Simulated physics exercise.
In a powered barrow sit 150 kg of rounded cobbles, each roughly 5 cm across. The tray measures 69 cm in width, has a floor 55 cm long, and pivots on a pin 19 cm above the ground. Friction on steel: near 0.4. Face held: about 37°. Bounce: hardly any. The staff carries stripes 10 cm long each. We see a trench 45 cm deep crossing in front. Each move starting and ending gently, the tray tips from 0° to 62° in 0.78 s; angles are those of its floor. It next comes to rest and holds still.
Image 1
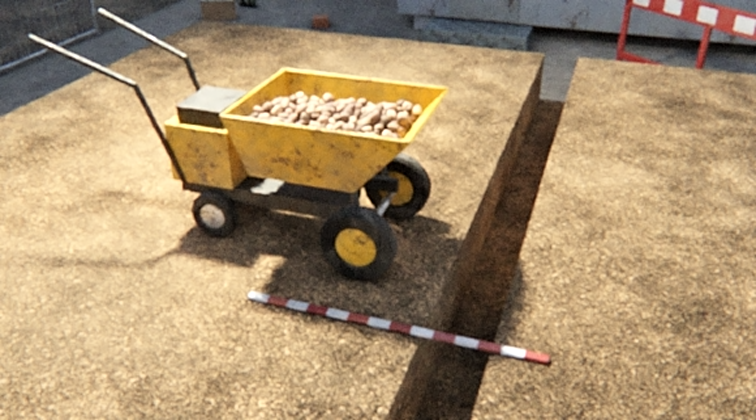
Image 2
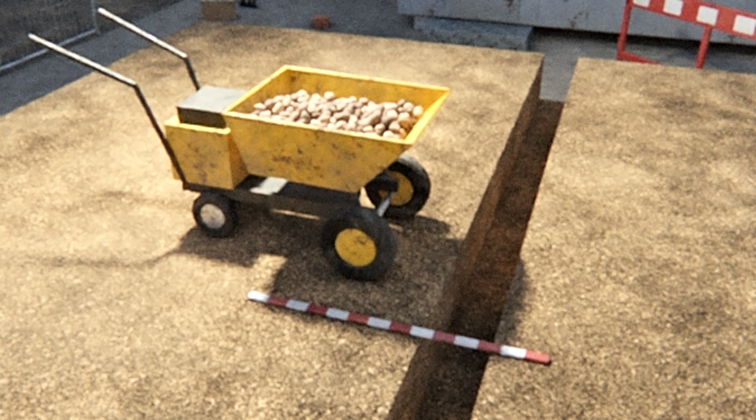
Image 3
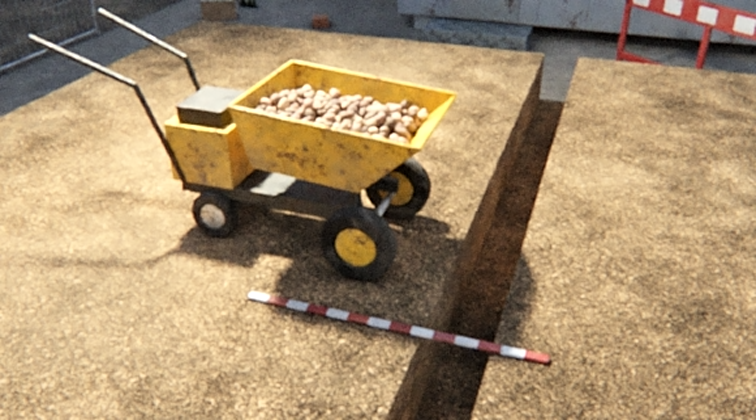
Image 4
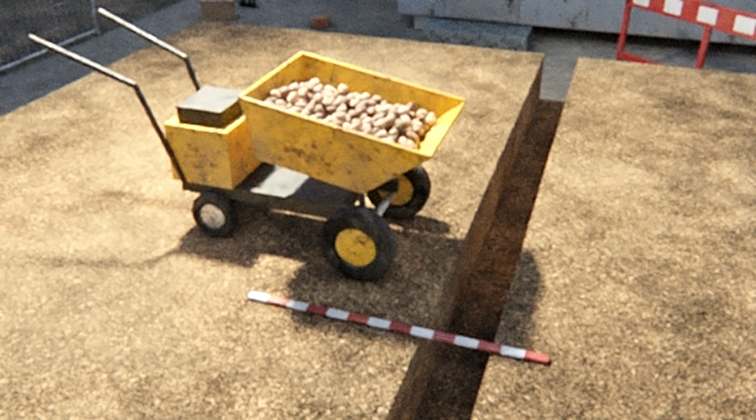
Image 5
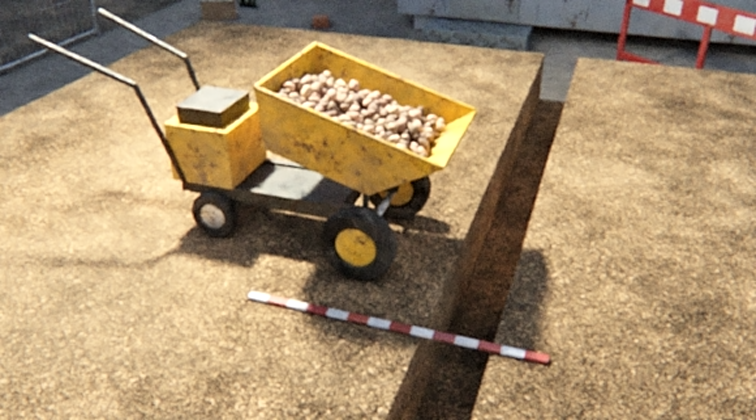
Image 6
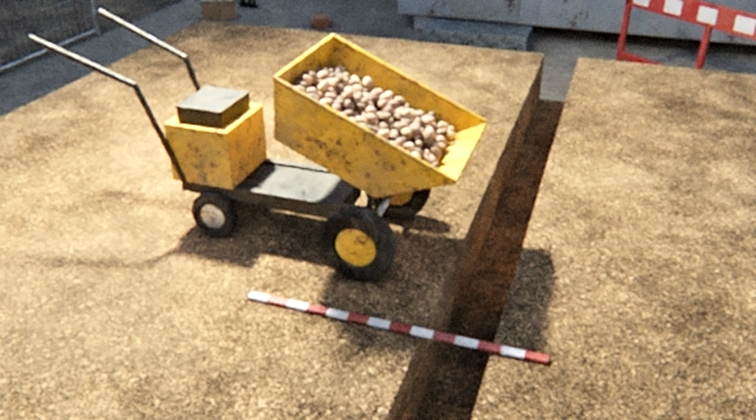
The footage shows a yellow powered barrow loaded with rounded stones standing beside a narrow trench, a red-and-white staff lying across its edge; the tray gradually tilts forward to the right, its rear rising while the wheels stay still.
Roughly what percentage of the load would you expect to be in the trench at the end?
I'd expect around 38 per cent.
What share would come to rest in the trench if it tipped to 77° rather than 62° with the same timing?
I'd expect around 30 in a hundred.
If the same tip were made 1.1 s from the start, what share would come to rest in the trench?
45 %.
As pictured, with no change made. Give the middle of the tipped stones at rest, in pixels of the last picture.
(537, 270).
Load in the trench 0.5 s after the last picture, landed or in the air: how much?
By then, around 5 percent.
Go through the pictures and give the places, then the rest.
Lip at (409, 143), floor tilted 0°, highest stones at (356, 111), in the first picture.
Lip at (412, 145), floor tilted 1°, highest stones at (343, 109), in the second picture.
The tray is at 5°, its lip at (420, 150); the top of the load is at (297, 99), in the third picture.
Lip at (431, 157), floor tilted 10°, highest stones at (303, 92), in the fourth picture.
Lip at (443, 168), floor tilted 16°, highest stones at (314, 85), in the fifth picture.
The tray is at 24°, its lip at (456, 182); the top of the load is at (326, 77), in the sixth picture.
Then, 0.2 s after the last picture the floor is at 52°, 100 % in the tray; the foremost stones are at (478, 195).
Then, 0.5 s after the last picture the floor is at 62°, 86 % in the tray, 3 % in the trench, 11 % past the trench; the foremost stones are at (550, 275).
Then, 0.9 s after the last picture the floor is at 62°, 44 % in the tray, 3 % in the trench, 52 % past the trench; the foremost stones are at (689, 327).
Then, 2.9 s after the last picture the floor is at 62°, 0 % in the tray, 38 % in the trench, 62 % past the trench; the foremost stones are past the picture's edge.
